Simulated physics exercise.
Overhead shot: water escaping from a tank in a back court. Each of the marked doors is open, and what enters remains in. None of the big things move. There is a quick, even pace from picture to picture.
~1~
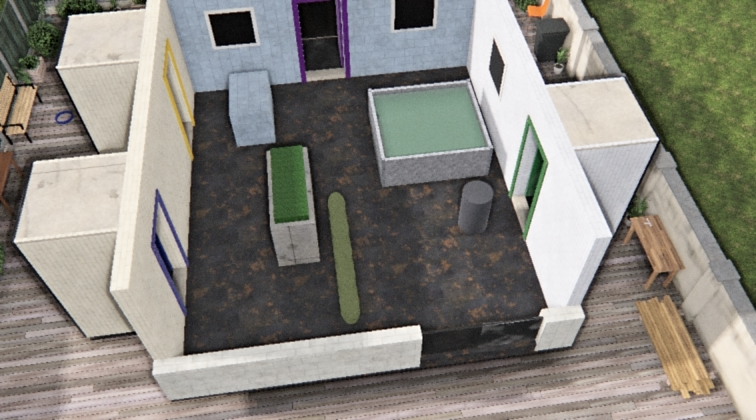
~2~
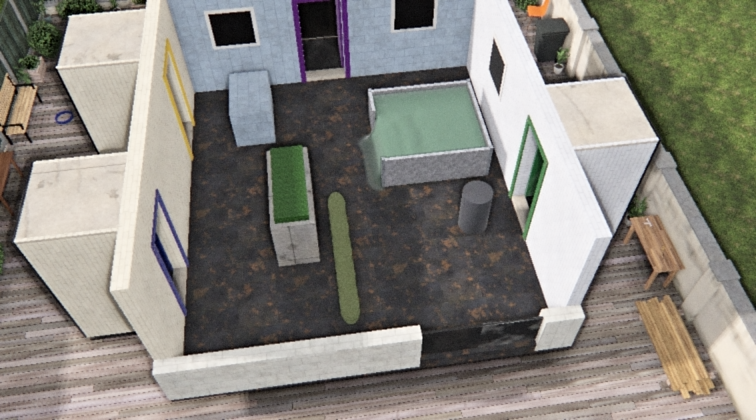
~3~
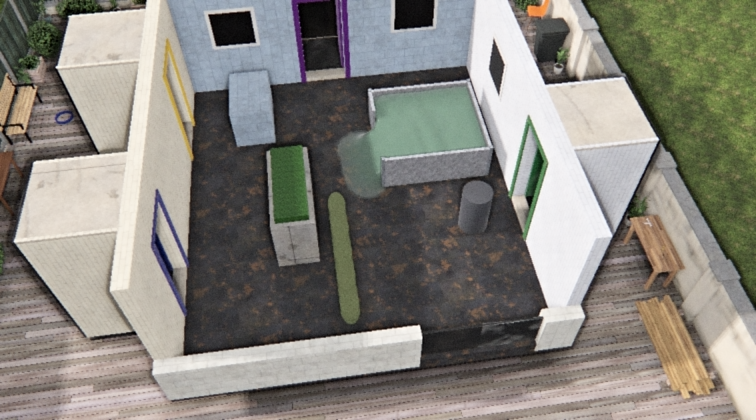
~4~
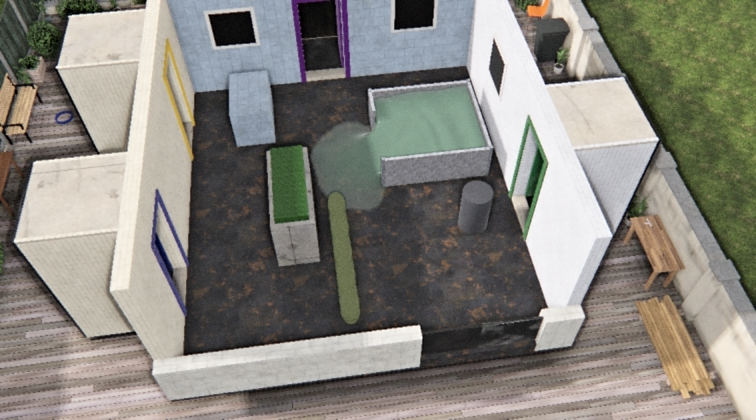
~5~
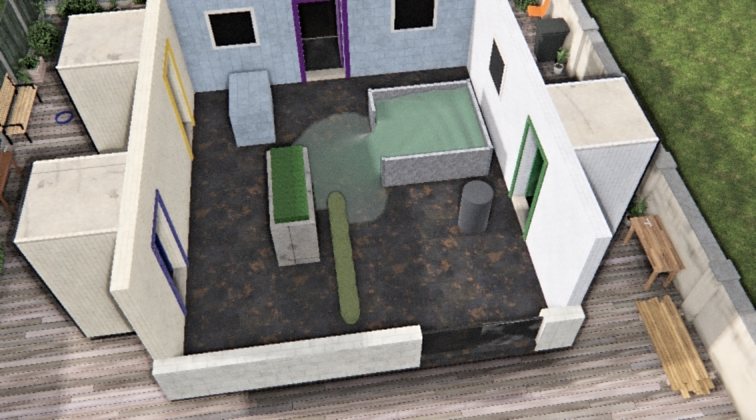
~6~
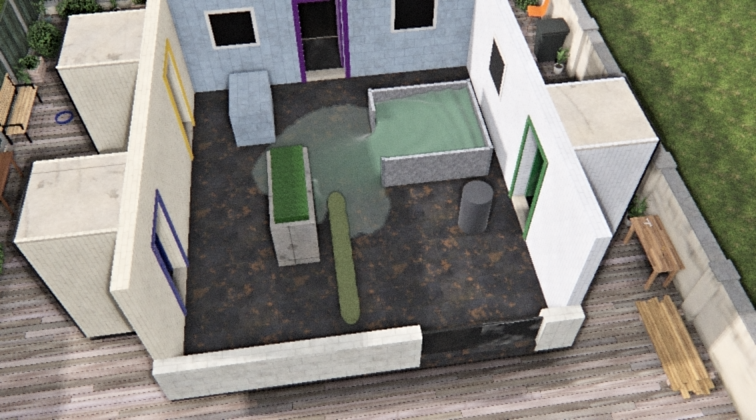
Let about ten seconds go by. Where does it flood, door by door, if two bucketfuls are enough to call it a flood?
At the purple door it does not flood; at the yellow door it floods; at the blue door it floods; at the green door it does not flood.
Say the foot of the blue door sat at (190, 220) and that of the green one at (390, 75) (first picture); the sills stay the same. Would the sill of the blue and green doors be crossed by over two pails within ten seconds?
Taking them in turn, the blue door crosses the limit and the green door remains below the limit.
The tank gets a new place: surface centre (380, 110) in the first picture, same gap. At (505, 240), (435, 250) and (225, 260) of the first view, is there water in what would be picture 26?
In order: Untouched, untouched, submerged.
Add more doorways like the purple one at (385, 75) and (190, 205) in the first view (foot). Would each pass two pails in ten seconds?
In turn, the first comes in lower and the second comes in higher.
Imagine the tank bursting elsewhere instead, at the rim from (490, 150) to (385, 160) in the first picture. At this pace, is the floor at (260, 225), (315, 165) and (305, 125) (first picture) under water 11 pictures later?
Spot one ends up untouched by the spill, spot two untouched by the spill, spot three untouched by the spill.
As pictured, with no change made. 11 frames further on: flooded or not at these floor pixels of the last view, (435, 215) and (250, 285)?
In turn: Not flooded, free of water.
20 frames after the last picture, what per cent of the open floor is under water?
Roughly 65 percent, I'd say.
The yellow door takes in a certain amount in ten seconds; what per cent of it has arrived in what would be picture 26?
It comes to around 85 percent of the ten-second total.
A moment on, water covers 25 % of the floor; the purple door not reached, the yellow door wet at the sill, nothing in, the blue door not reached, the green door not reached.
Next, water covers 40 % of the floor; the purple door wet at the sill, nothing in, the yellow door under two buckets in, the blue door wet at the sill, nothing in, the green door not reached.
Then, water covers 65 % of the floor; the purple door wet at the sill, nothing in, the yellow door over two buckets in, the blue door wet at the sill, nothing in, the green door not reached.
Later, water covers 85 % of the floor; the purple door wet at the sill, nothing in, the yellow door over two buckets in, the blue door under two buckets in, the green door wet at the sill, nothing in.
In the end, water covers 95 % of the floor; the purple door wet at the sill, nothing in, the yellow door over two buckets in, the blue door over two buckets in, the green door wet at the sill, nothing in.
